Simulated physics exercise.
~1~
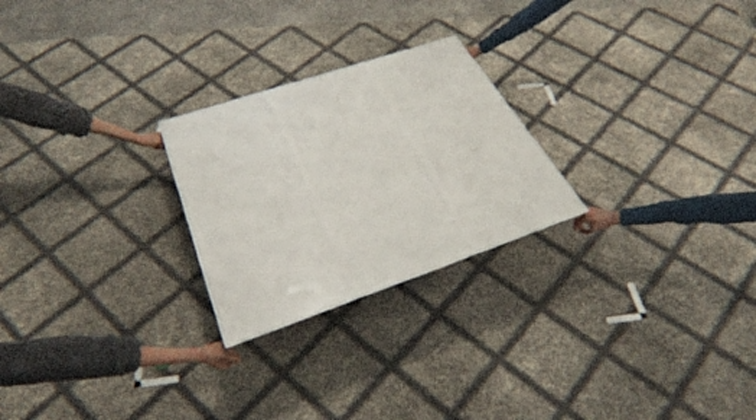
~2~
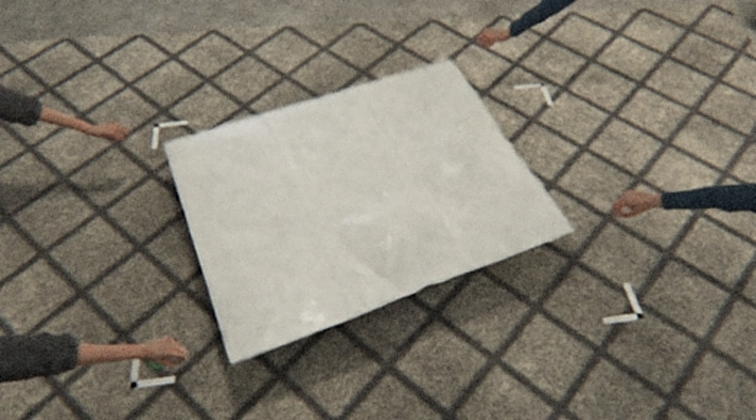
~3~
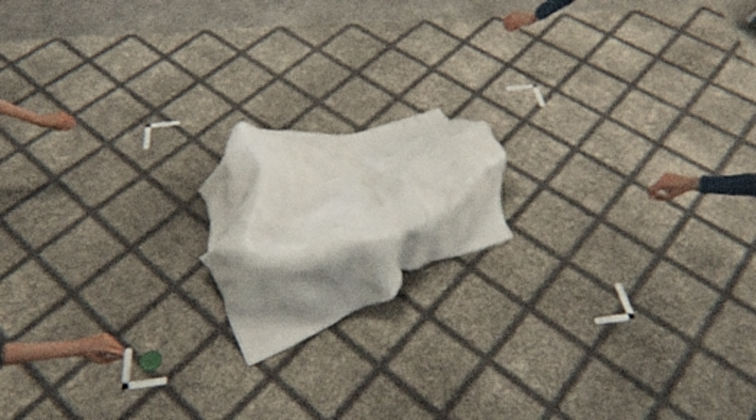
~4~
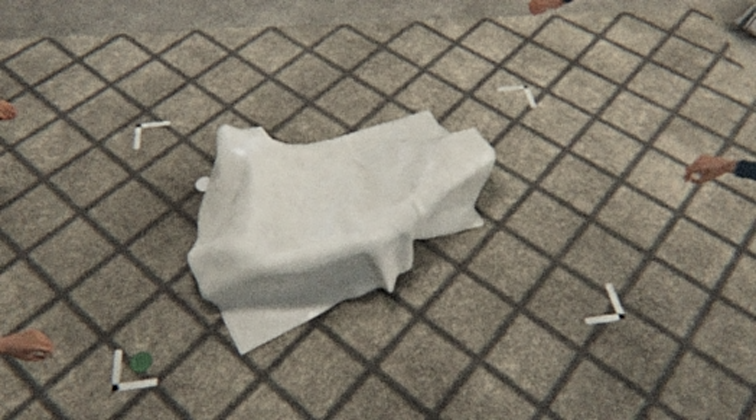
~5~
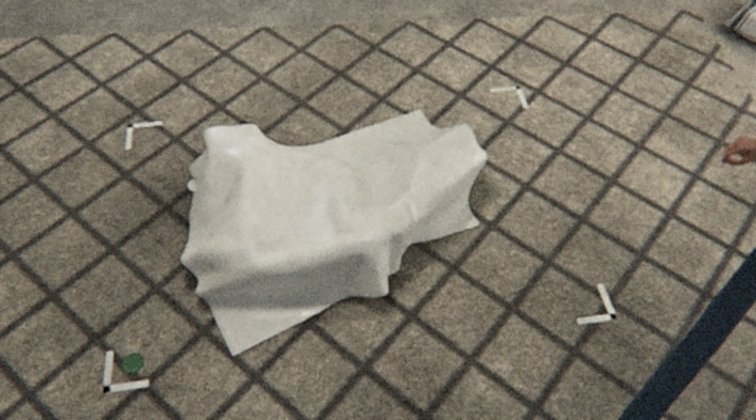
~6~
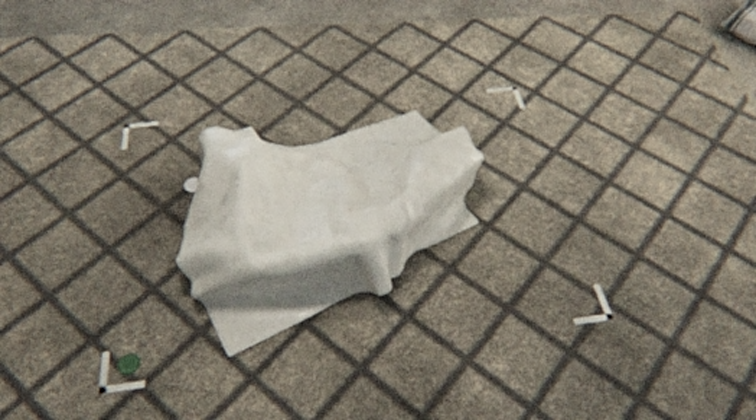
The footage shows four hands holding a pale cloth flat above a paved surface with white corner marks, then letting go; it drops and drapes over hidden upright shapes as the hands withdraw, ending in a lumpy heap with a small green lid uncovered at lower left.
